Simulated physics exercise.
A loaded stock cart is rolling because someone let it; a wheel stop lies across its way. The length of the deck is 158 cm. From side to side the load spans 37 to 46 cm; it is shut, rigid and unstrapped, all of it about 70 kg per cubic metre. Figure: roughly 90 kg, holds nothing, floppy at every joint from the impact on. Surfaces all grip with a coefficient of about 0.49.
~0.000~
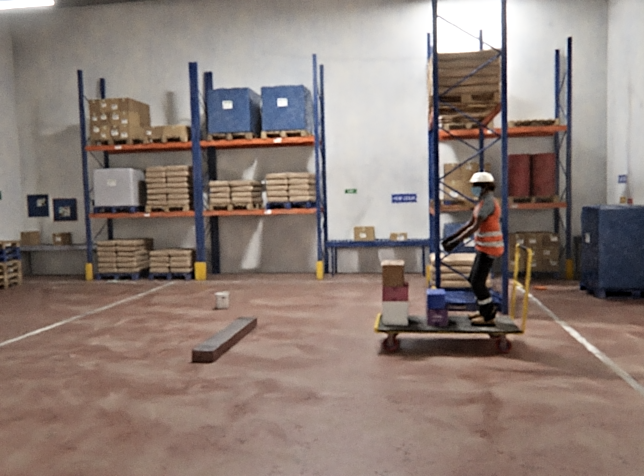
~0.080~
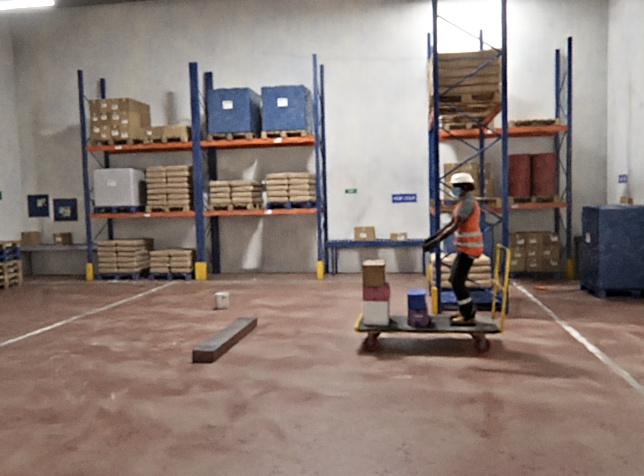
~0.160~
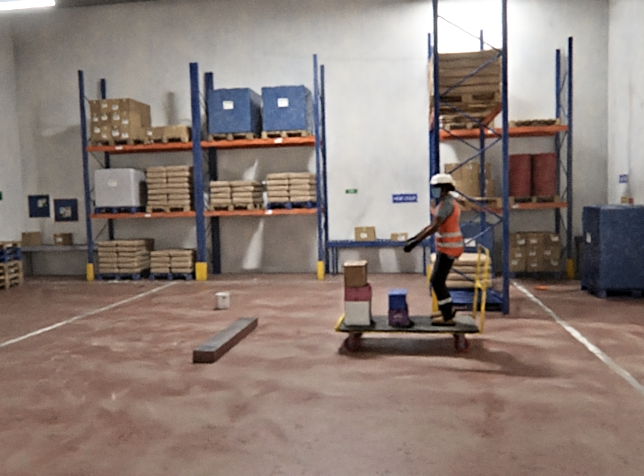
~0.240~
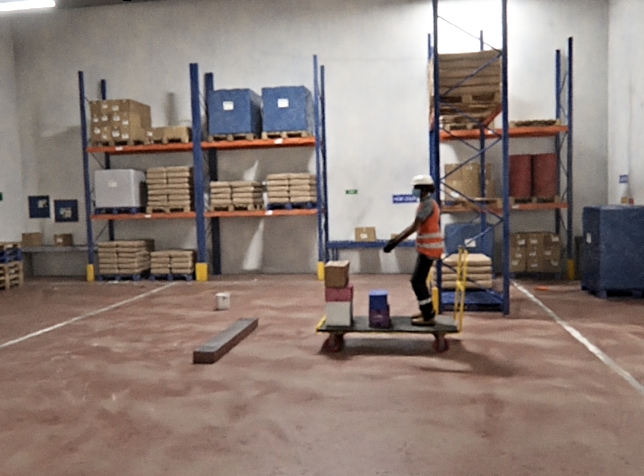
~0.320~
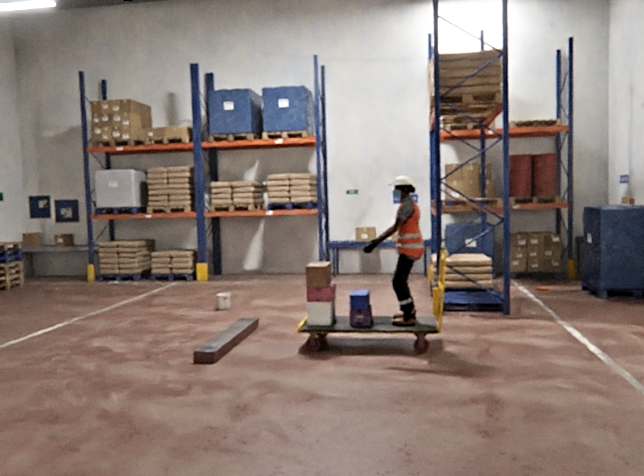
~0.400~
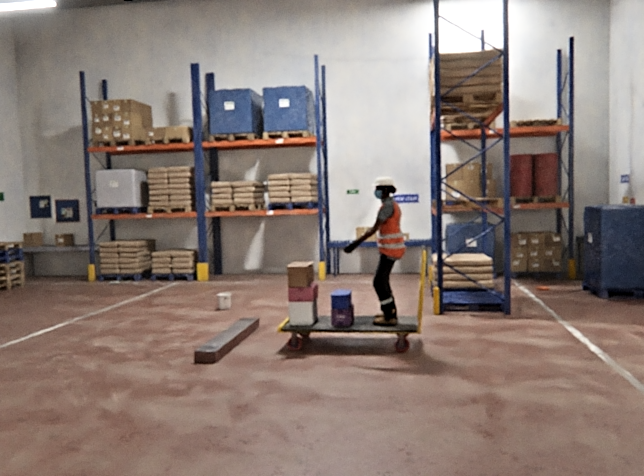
In a warehouse with tall blue and orange racks, a worker in a white helmet and orange vest stands on a flat cart stacked with boxes. The cart rolls steadily left across the reddish floor, the worker reaching an arm forward, and the gap to a low grey beam narrows.
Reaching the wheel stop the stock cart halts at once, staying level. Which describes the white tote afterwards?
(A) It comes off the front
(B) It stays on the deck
It comes off the front.
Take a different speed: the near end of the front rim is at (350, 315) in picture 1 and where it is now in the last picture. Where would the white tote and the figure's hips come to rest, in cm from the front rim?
White 20 behind, hips 60 behind.
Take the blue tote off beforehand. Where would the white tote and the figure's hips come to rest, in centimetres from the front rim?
Then white 30 past, hips 80 past.
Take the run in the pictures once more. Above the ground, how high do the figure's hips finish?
Around 55 centimetres high.
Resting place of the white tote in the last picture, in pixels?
(189, 331).
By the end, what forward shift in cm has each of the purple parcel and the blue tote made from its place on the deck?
The purple one ends about 60 cm forward, the blue one about 140 cm.
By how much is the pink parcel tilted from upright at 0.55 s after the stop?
Around 180° from upright.
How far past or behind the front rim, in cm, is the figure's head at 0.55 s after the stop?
50 cm past.
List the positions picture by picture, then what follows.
In the first frame, white tote (396, 311), purple parcel (437, 315), rim corner (376, 330); 183 cm short of the stop.
In the second frame, white tote (377, 310), purple parcel (417, 314), rim corner (356, 329); 160 cm short of the stop.
In the third frame, white tote (358, 310), purple parcel (399, 314), rim corner (336, 329); 137 cm short of the stop.
In the fourth frame, white tote (340, 311), purple parcel (380, 315), rim corner (317, 330); 114 cm short of the stop.
In the fifth frame, white tote (321, 311), purple parcel (361, 315), rim corner (298, 330); 91 cm short of the stop.
In the sixth frame, white tote (304, 311), purple parcel (343, 315), rim corner (279, 329); 68 cm short of the stop. Speed about 2.9 m/s.
Impact comes at 0.64 s.
After 1.19 s the white tote is 18 cm past the rim, tilted 135°, near (219, 316) in the last picture's view.
After 1.64 s the white tote is 51 cm past the rim, tilted 170°, near (195, 330) in the last picture's view.
Final state at 3.3 s, past the rim, pink parcel, blue tote, white tote, brown tote and the figure's hips; behind it, purple parcel.
